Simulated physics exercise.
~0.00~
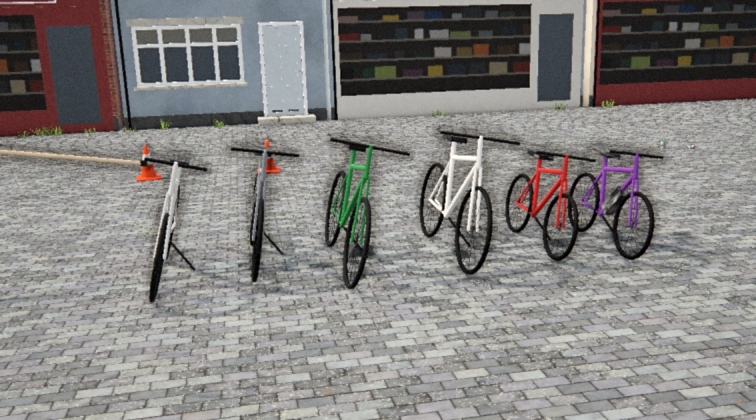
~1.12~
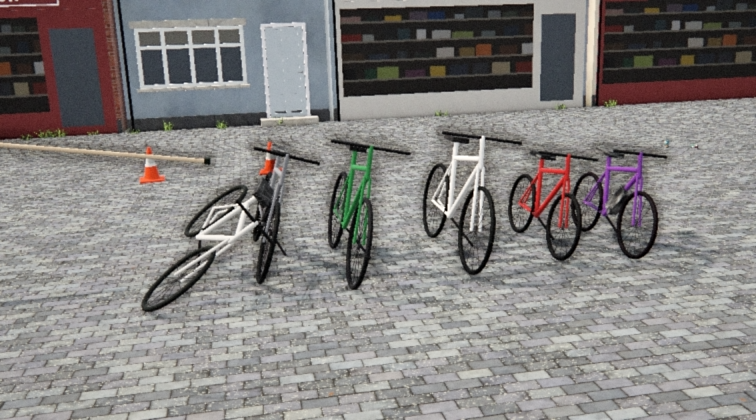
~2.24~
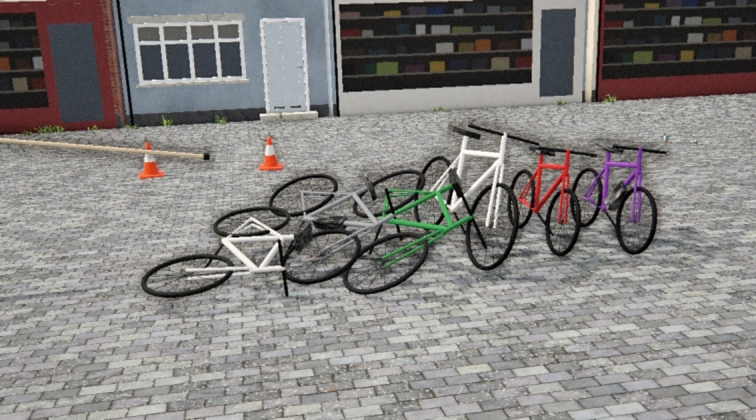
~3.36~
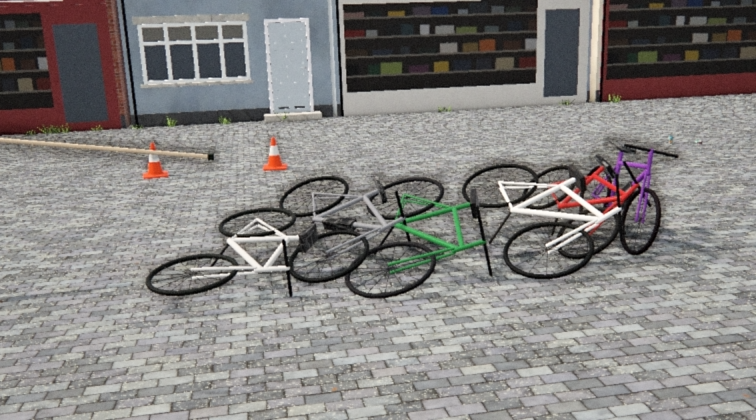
Six bicycles stand side by side on a grey cobbled square, seen from slightly above by a gently swaying camera, with shopfronts and a blue house behind. From the left they are white, grey, green, white, red and purple, with a long pole and two orange cones behind the left end. The nearest white bicycle on the left tips rightward toward the grey one. The grey and green bicycles topple in turn, then the second white one falls against the red. The red bicycle ends up leaning over against the purple one, which alone remains standing.
